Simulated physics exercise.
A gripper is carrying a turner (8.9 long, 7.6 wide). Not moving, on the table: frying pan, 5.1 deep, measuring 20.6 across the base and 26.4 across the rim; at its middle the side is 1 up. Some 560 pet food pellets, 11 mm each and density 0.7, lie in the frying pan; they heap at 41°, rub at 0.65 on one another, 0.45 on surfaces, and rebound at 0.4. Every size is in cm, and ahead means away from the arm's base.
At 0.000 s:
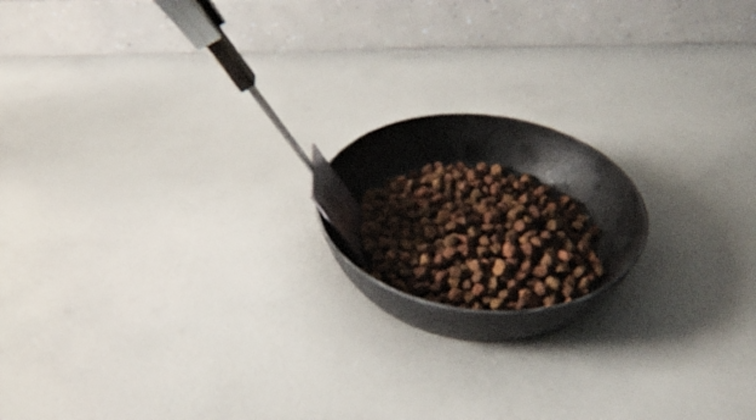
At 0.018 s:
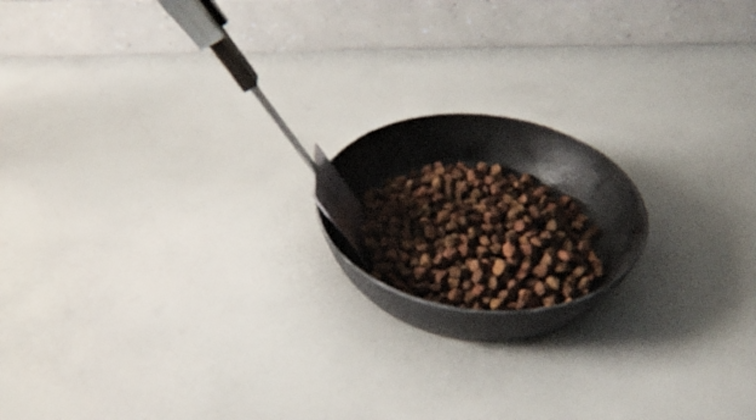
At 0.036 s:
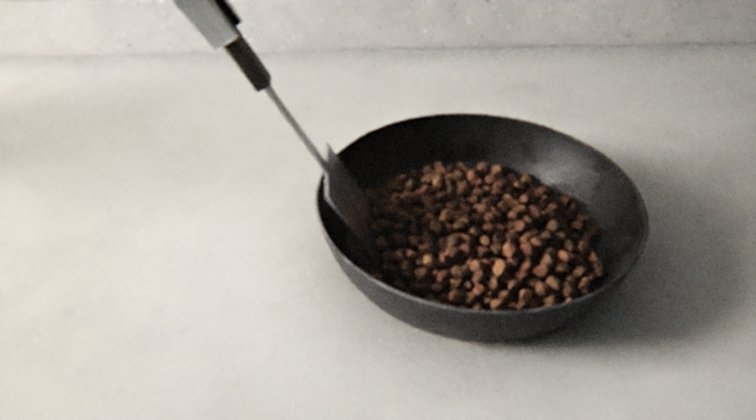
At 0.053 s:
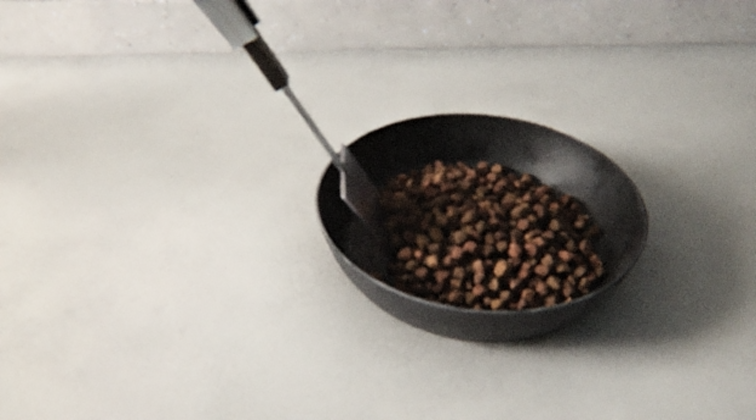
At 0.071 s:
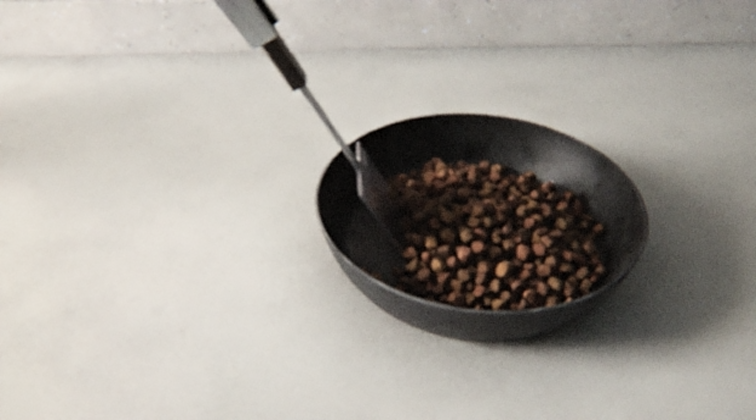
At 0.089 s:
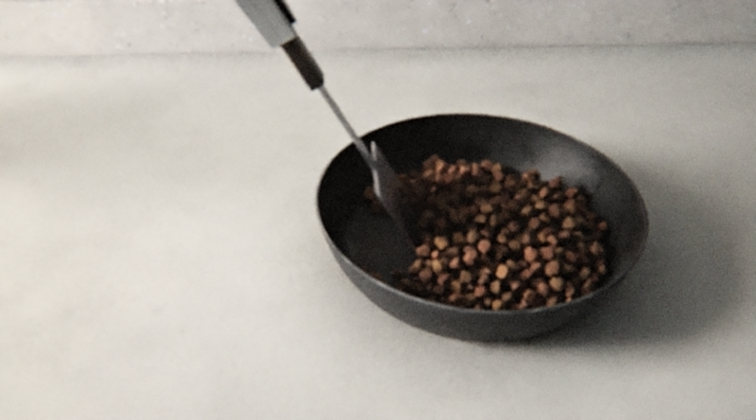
Dark frying pan of small brown pellets sitting on a pale table as a gripper-held turner pushes slowly rightward through them.
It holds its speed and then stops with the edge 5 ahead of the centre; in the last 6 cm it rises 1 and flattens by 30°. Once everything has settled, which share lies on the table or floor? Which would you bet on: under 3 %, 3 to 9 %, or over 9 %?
I would bet on under 3 %.
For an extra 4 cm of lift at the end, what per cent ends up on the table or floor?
Some 0 in a hundred.
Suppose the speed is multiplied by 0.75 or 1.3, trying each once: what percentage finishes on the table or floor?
Some 0 and 0 per cent.
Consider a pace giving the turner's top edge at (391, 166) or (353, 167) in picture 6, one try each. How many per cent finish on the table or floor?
Around 0 per cent, then around 0 per cent.
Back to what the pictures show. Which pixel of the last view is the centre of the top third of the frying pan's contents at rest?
Look near (561, 211).
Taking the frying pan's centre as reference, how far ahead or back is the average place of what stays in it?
I'd put it at roughly 4.5 cm toward the front.
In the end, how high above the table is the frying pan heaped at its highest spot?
Height at the end: Around 5.0 cm.
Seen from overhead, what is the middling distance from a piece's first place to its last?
Roughly 4 centimetres.
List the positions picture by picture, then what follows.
The turner top edge at (312, 169), sloping 61°; upper third of the load around (474, 222), from x 365 to 600, top at y 165; 561 in the frying pan, in the first frame.
The turner top edge at (314, 169), sloping 61°; upper third of the load around (474, 222), from x 365 to 600, top at y 165, in the second frame.
The turner top edge at (326, 168), sloping 61°; upper third of the load around (470, 219), from x 365 to 600, top at y 165, in the third frame.
The turner top edge at (342, 168), sloping 61°; upper third of the load around (472, 216), from x 365 to 600, top at y 165, in the fourth frame.
The turner top edge at (359, 167), sloping 61°; upper third of the load around (477, 213), from x 365 to 600, top at y 165, in the fifth frame.
The turner top edge at (375, 167), sloping 61°; upper third of the load around (481, 211), from x 365 to 605, top at y 160; 561 in the frying pan, in the sixth frame.
After 0.13 s, sloping 60°, highest piece 6 above the table; 561 in the frying pan.
After 0.18 s, sloping 46°, highest piece 5 above the table; 561 in the frying pan.
After 0.40 s, sloping 31°, highest piece 5 above the table; 561 in the frying pan.
After 1.45 s, sloping 31°, highest piece 5 above the table; 561 in the frying pan.
In the end, 561 in the frying pan. That is 0 % on the table or floor.
